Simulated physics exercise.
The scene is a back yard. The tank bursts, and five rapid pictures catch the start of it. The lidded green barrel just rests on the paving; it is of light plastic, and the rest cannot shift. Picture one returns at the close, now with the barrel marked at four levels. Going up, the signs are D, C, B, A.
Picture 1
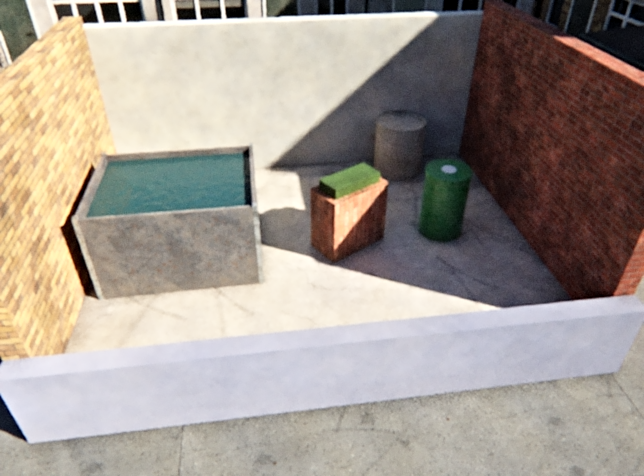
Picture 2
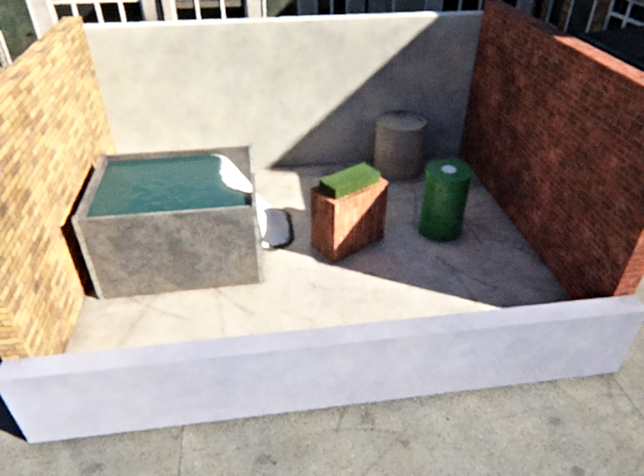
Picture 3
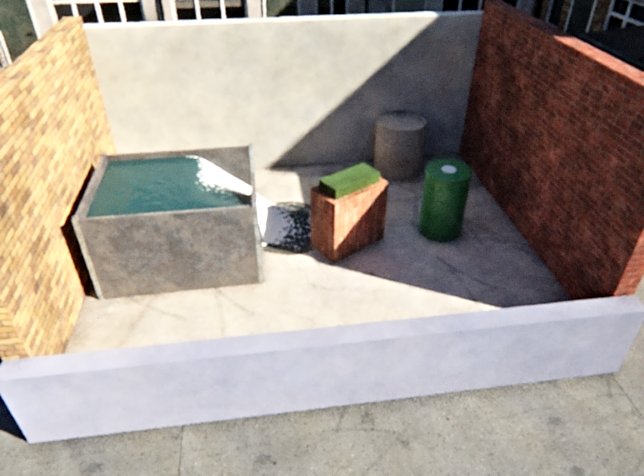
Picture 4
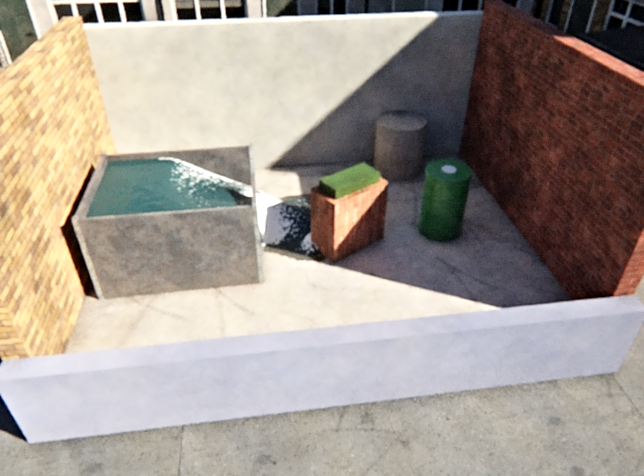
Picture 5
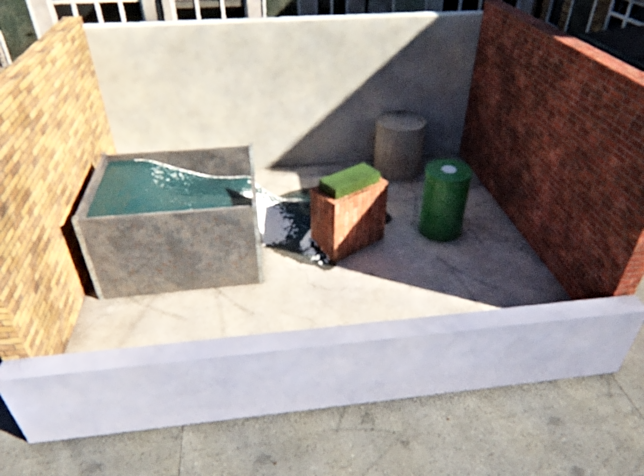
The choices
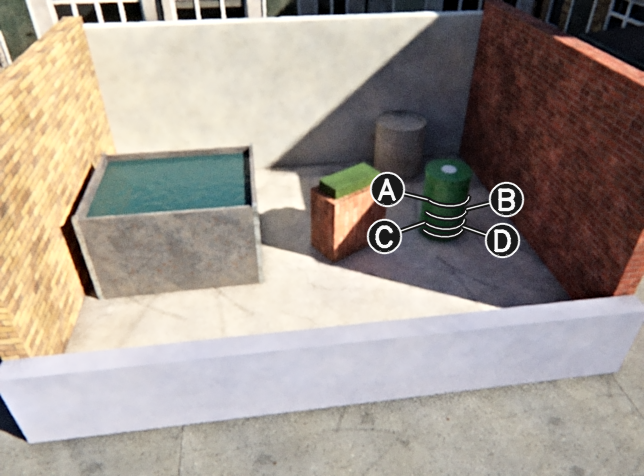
Water pouring from the right side of a full concrete tank in a walled yard, spreading across the ground beside a brick block.
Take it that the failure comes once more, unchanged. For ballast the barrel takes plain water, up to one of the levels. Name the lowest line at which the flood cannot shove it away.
C is the one.
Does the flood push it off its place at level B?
No, not at all.
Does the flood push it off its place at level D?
Yes, it does.
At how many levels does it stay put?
Three of the four.
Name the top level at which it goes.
D it is.
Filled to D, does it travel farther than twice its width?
No.
In white, A at (453, 205); B at (451, 218); C at (449, 229); D at (448, 236); from the bottom up D, C, B, A.
If A is chosen, it does not move.
If B is chosen, it does not move.
If C is chosen, it does not move.
If D is chosen, it is pushed about its own width away.
